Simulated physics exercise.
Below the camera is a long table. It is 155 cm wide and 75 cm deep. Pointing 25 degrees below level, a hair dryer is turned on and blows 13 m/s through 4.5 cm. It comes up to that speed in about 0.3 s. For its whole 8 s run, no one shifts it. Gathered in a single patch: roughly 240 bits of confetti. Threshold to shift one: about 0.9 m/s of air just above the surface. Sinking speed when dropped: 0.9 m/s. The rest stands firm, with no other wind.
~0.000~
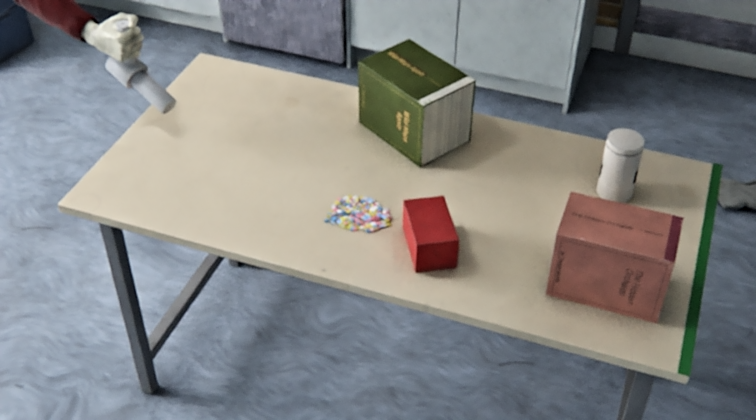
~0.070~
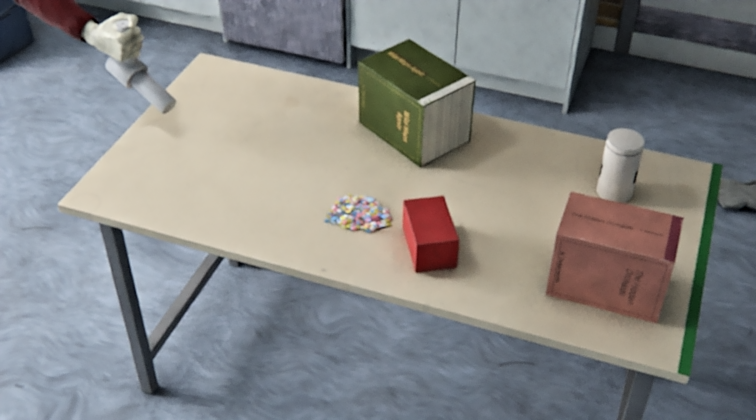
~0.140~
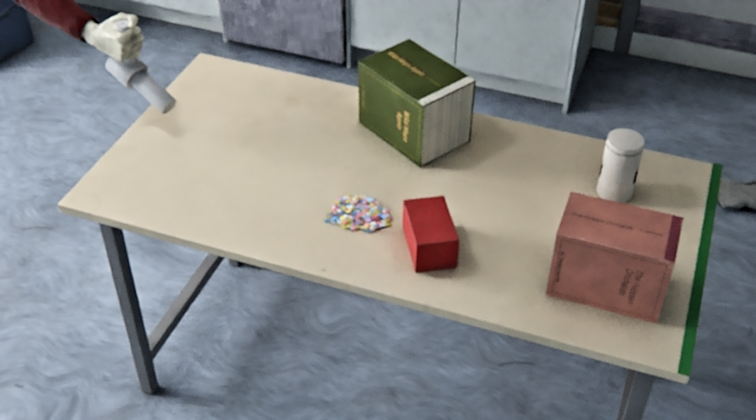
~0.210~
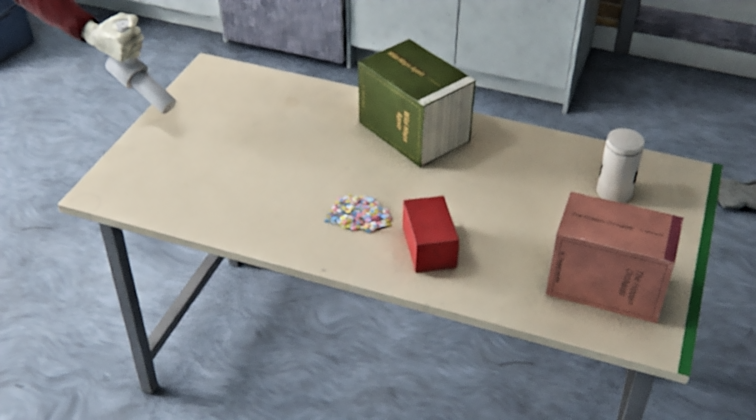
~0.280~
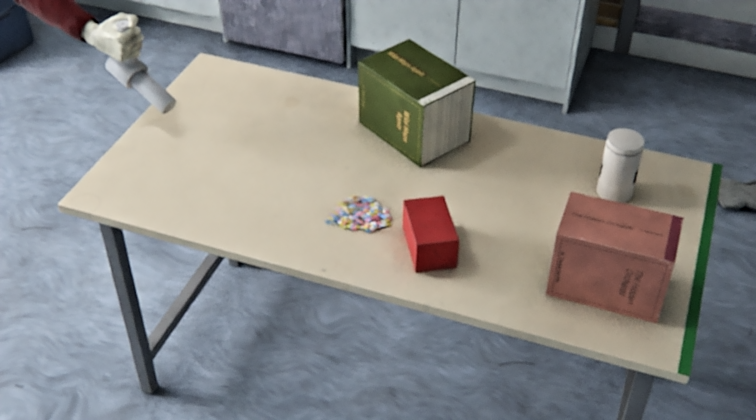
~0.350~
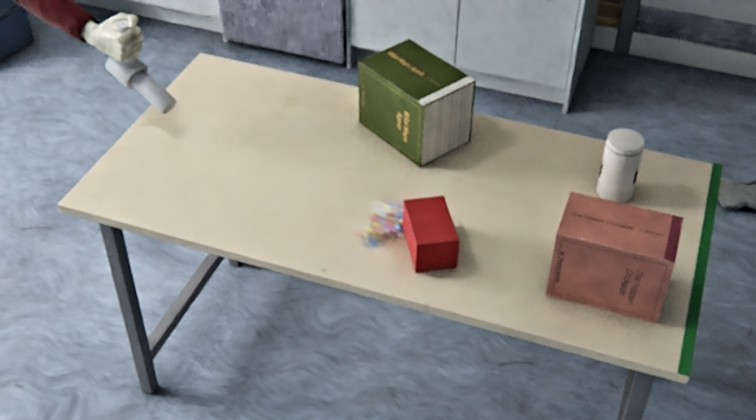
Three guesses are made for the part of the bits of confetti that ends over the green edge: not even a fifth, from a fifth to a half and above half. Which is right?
Over the green edge: A fifth up to a half.
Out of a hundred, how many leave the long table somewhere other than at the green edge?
Around 60 % of them.
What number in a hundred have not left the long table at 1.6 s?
Near 10 per cent, more or less.
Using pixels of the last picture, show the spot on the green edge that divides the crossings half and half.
Close to pixel (706, 274).
After 1.6 s, 27 % are over the green edge; 89 % have settled or left.
After 2.6 s, 30 % are over the green edge; 93 % have settled or left.
After 4.4 s, 32 % are over the green edge; 96 % have settled or left.
After 8.0 s, at the end, 33 % are over the green edge.
